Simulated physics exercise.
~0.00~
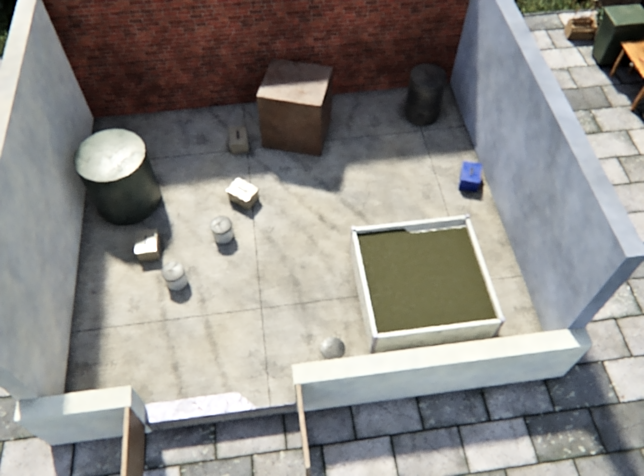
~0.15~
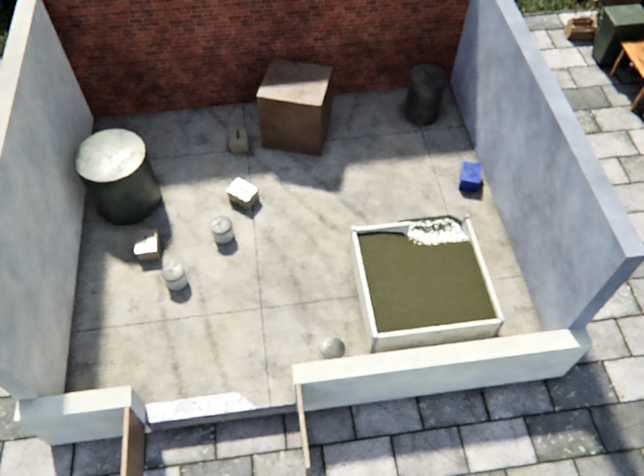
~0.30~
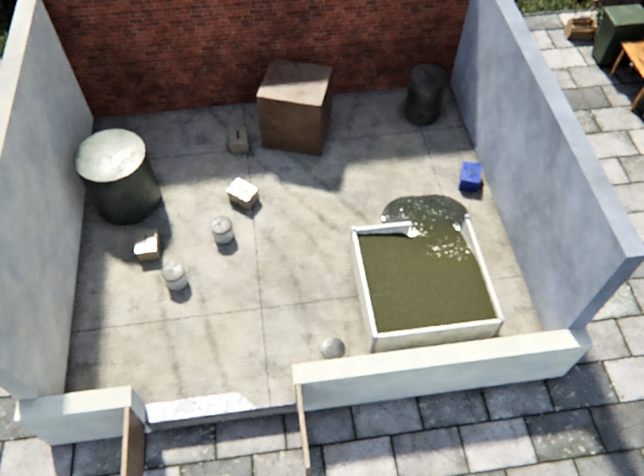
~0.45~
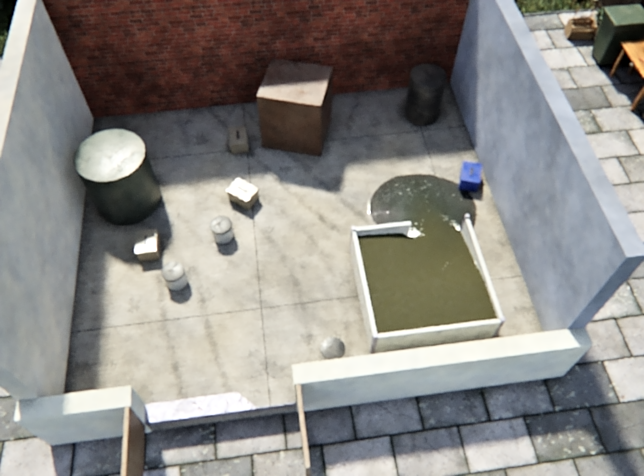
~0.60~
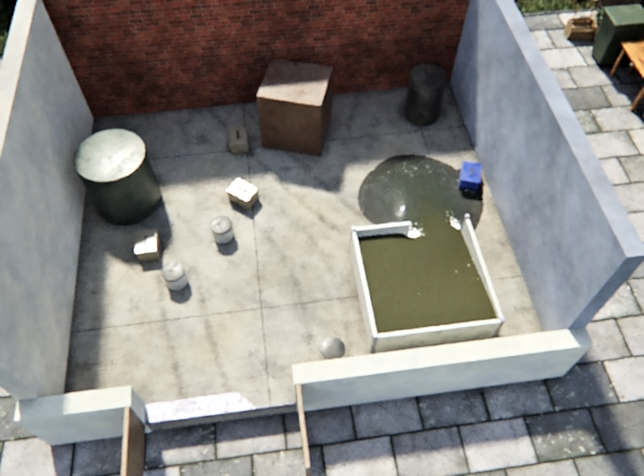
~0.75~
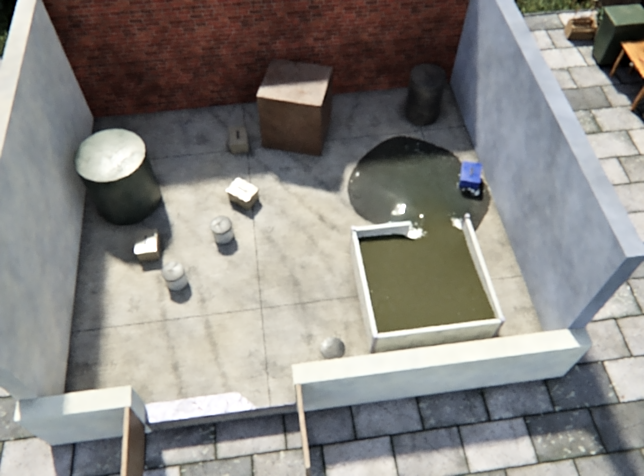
At the start, a white-walled tank full of murky greenish water stands at the right of a walled court, with scattered items around it. Water breaks out foaming through its far side, then spreads over the floor in a widening dark pool that surrounds the blue tote, while the loose items stay put.
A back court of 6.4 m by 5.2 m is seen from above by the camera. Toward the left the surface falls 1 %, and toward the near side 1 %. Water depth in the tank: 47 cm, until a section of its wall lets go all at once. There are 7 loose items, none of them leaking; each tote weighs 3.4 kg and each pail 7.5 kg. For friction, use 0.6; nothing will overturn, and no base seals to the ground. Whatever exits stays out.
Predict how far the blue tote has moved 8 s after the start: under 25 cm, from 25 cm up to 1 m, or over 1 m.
It has moved over 1 m.
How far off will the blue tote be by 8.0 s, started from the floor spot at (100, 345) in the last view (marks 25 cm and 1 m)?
It hardly budges.
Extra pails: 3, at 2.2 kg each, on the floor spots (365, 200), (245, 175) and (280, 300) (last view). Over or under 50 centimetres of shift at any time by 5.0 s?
Result, in listed order: Exceeded / not exceeded / not exceeded.
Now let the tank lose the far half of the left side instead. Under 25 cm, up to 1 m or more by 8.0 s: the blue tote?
With that failure, the blue tote remains in position.
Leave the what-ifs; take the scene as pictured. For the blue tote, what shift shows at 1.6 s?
I'd guess some 80 cm by then.
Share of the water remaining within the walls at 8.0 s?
About 98 in a hundred parts of the water.
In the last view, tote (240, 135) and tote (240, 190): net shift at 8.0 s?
Lab note - net shifts in order: 0 cm; 120 cm.
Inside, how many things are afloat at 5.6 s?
Total: 1.
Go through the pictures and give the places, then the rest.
The blue tote at (471, 172) rests on the ground; water covers 2.6 m2; 0 of 7 have shifted, in the first picture.
The blue tote at (471, 172), on the bottom; water covers 3.0 m2; 0 of 7 have shifted, in the second picture.
The blue tote at (471, 172), on the bottom; water covers 3.6 m2; 0 of 7 have shifted, in the third picture.
The blue tote at (471, 172), on the bottom; water covers 4.3 m2; 0 of 7 have shifted, in the fourth picture.
The blue tote at (471, 172), on the bottom; 5.1 m2 under water; 0 of 7 have shifted, in the fifth picture.
The blue tote at (472, 172), on the bottom; 6.0 m2 under water; 0 of 7 have shifted, in the sixth picture.
After 1.6 s the blue tote is near (464, 129), 0.8 m from its start, afloat; 0 of 7 are out; 1 afloat.
After 3.6 s the blue tote is near (427, 79), 2.1 m from its start, afloat; 0 of 7 are out; 1 afloat.
After 5.6 s the blue tote is near (427, 81), 2.1 m from its start, afloat; 0 of 7 are out; 1 afloat.
After 8.0 s the blue tote is near (427, 82), 2.1 m from its start, afloat; 0 of 7 are out; 2 afloat.
